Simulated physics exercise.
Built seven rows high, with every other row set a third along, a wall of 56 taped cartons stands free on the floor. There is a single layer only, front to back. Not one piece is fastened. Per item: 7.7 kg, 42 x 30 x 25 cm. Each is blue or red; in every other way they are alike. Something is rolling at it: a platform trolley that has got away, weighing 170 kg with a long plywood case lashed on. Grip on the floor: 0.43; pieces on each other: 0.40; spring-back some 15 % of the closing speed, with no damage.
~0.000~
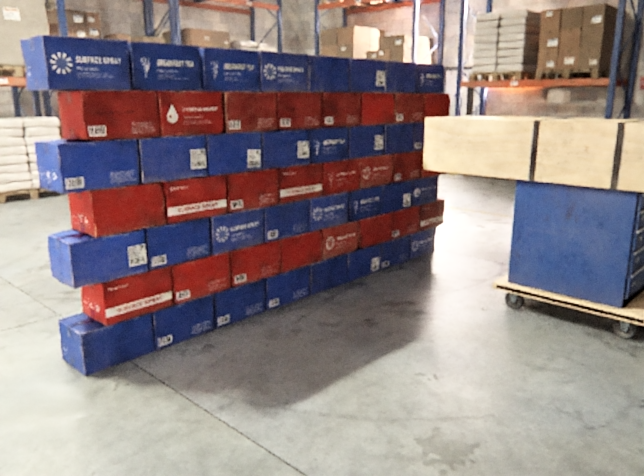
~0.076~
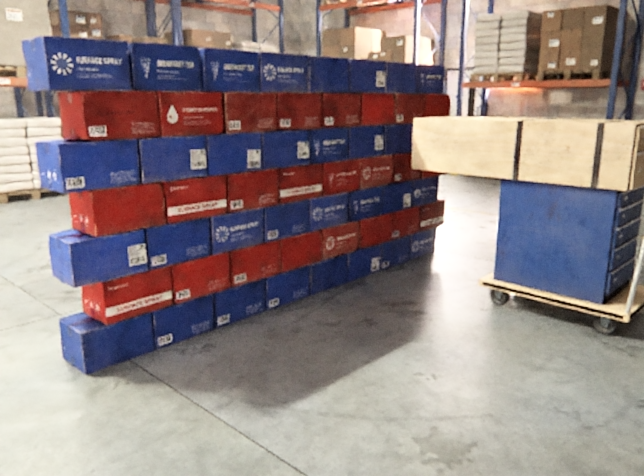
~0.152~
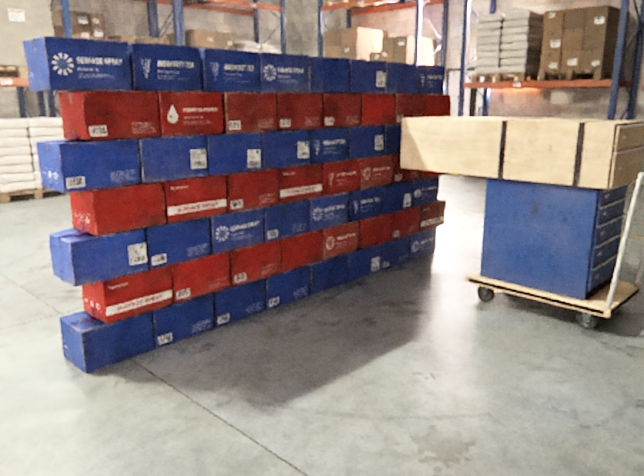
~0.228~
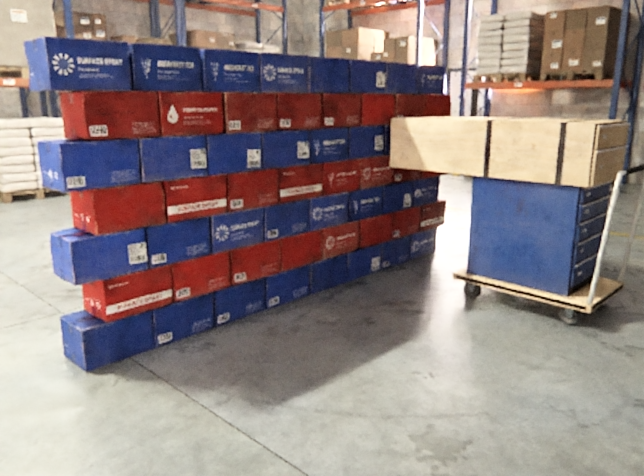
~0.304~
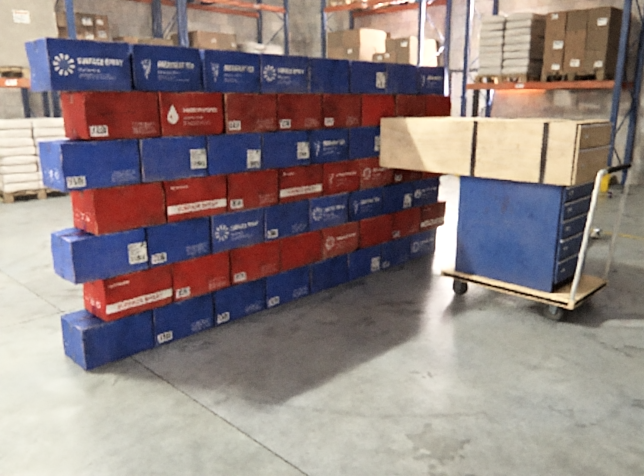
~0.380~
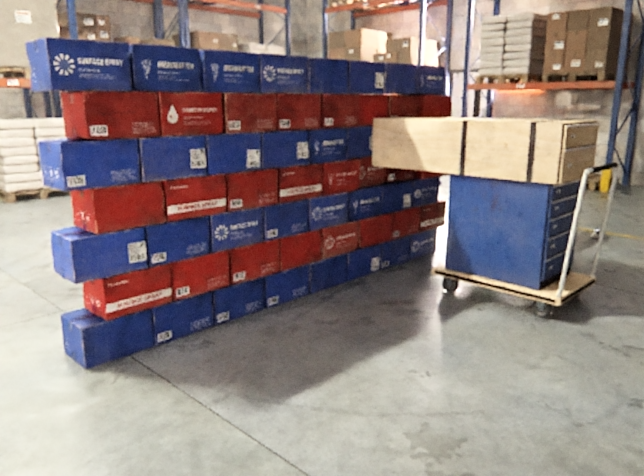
A loaded platform trolley rolls left until its long wooden crate meets the stacked carton wall.
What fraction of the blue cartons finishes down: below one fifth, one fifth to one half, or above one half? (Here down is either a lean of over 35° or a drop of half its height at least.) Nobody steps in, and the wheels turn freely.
One fifth to one half.
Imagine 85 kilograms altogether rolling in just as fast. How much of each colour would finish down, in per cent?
Down at the end: Blue 0 per cent, red 0 per cent.
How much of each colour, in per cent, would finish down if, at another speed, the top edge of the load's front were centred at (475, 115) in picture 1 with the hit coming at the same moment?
Result - blue: 20%; red: 30%.
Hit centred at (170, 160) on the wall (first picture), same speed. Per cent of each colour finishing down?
Then blue ends 40 per cent down and red 30 per cent.
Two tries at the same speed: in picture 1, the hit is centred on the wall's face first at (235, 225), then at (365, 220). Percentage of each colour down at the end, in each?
Down by colour - blue: 0%, then 0%; red: 0%, then 0%.
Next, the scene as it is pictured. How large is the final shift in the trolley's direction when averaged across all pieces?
35 cm or so.
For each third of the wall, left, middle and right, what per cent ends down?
Left third 0 per cent, middle 10 per cent, right 70 per cent.
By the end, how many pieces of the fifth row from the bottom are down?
Exactly 3 finish down.
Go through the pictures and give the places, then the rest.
In the first picture (each place is the centre of the face we see best; the camera moves round a little), load (431, 134) 43 cm short of the wall; top blue carton (401, 77); top red carton (193, 113); all as stacked.
Load (419, 134) 33 cm short of the wall; top blue carton (402, 78), in the second picture.
Load (408, 133) 22 cm short of the wall; top blue carton (402, 78), in the third picture.
Load (397, 133) 12 cm short of the wall; top blue carton (402, 78), in the fourth picture.
Load (386, 133) just touching; top blue carton (402, 79), in the fifth picture.
Load (378, 133) 7 cm into the wall's line; top blue carton (401, 79); top red carton (194, 114); 7 have shifted, in the sixth picture.
By 0.64 s, load 23 cm past the wall's line, still rolling; none of the 32 blue cartons down (0 of 56 in all colours); top blue carton moved 16 cm.
By 1.16 s, load 38 cm past the wall's line, still rolling; none of the 32 blue cartons down (0 of 56 in all colours); top blue carton tilted 26°, 8 cm lower.
By 1.52 s, load 45 cm past the wall's line, still rolling; 9 of the 32 blue cartons down (17 of 56 in all colours); top blue carton tilted 67°, 64 cm lower.
By 1.82 s, load 49 cm past the wall's line, still rolling; 9 of the 32 blue cartons down (17 of 56 in all colours); top blue carton on its side.
When it is over (2.7 s), load 52 cm past the wall's line, stopped; 9 of the 32 blue cartons down (17 of 56 in all colours); top blue carton on its side; top red carton unmoved. That is 28 per cent. In pixels of the last frame, middles, top blue carton near (218, 220), top red carton near (180, 113).
